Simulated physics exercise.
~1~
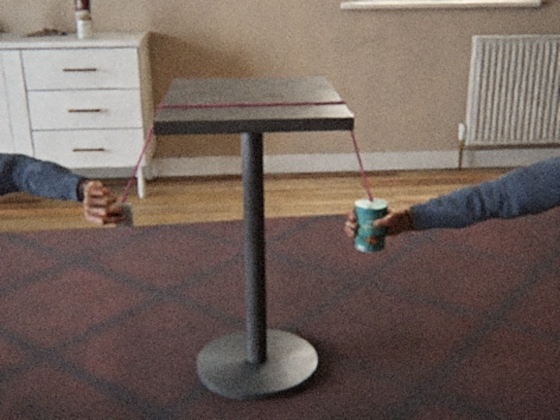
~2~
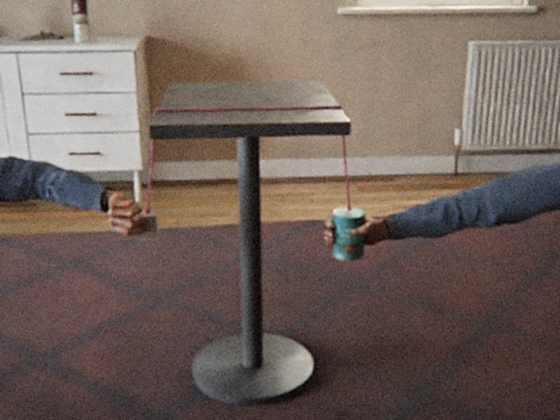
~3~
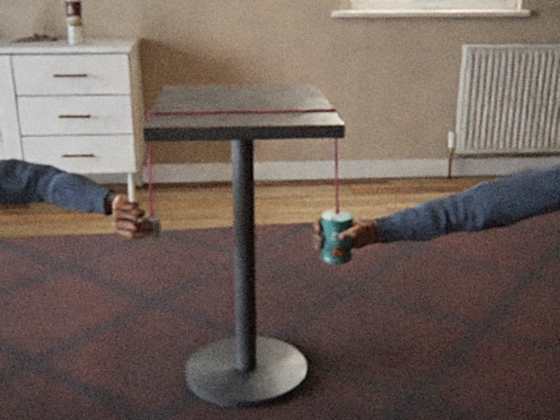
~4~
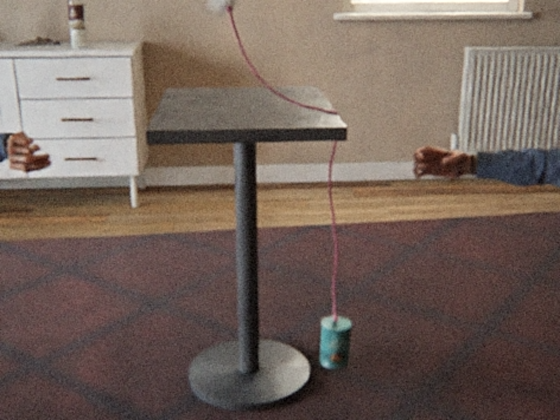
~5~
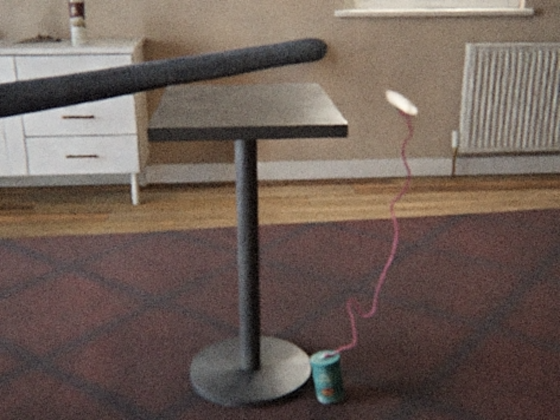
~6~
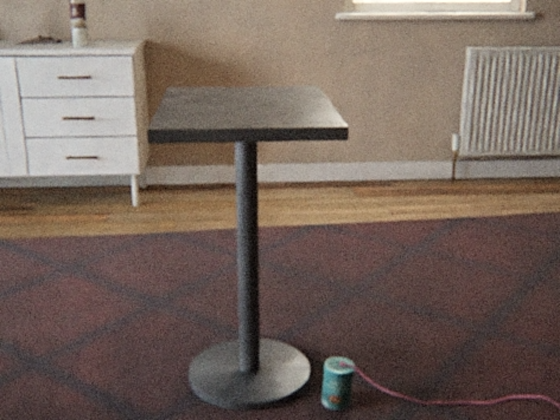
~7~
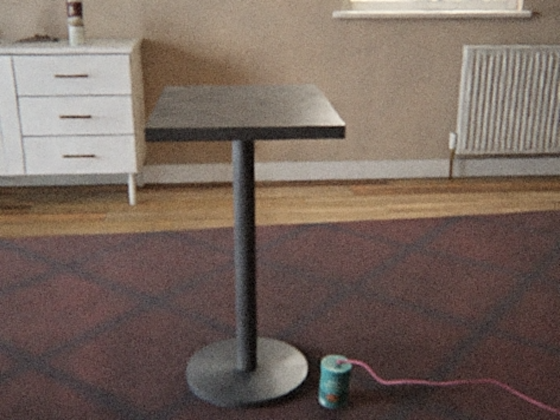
A teal tin dropped to the floor when two hands let go of items tied to a red string across a small table, whipping the small light-coloured object over the top, and the tin ended upright with the string trailing right.
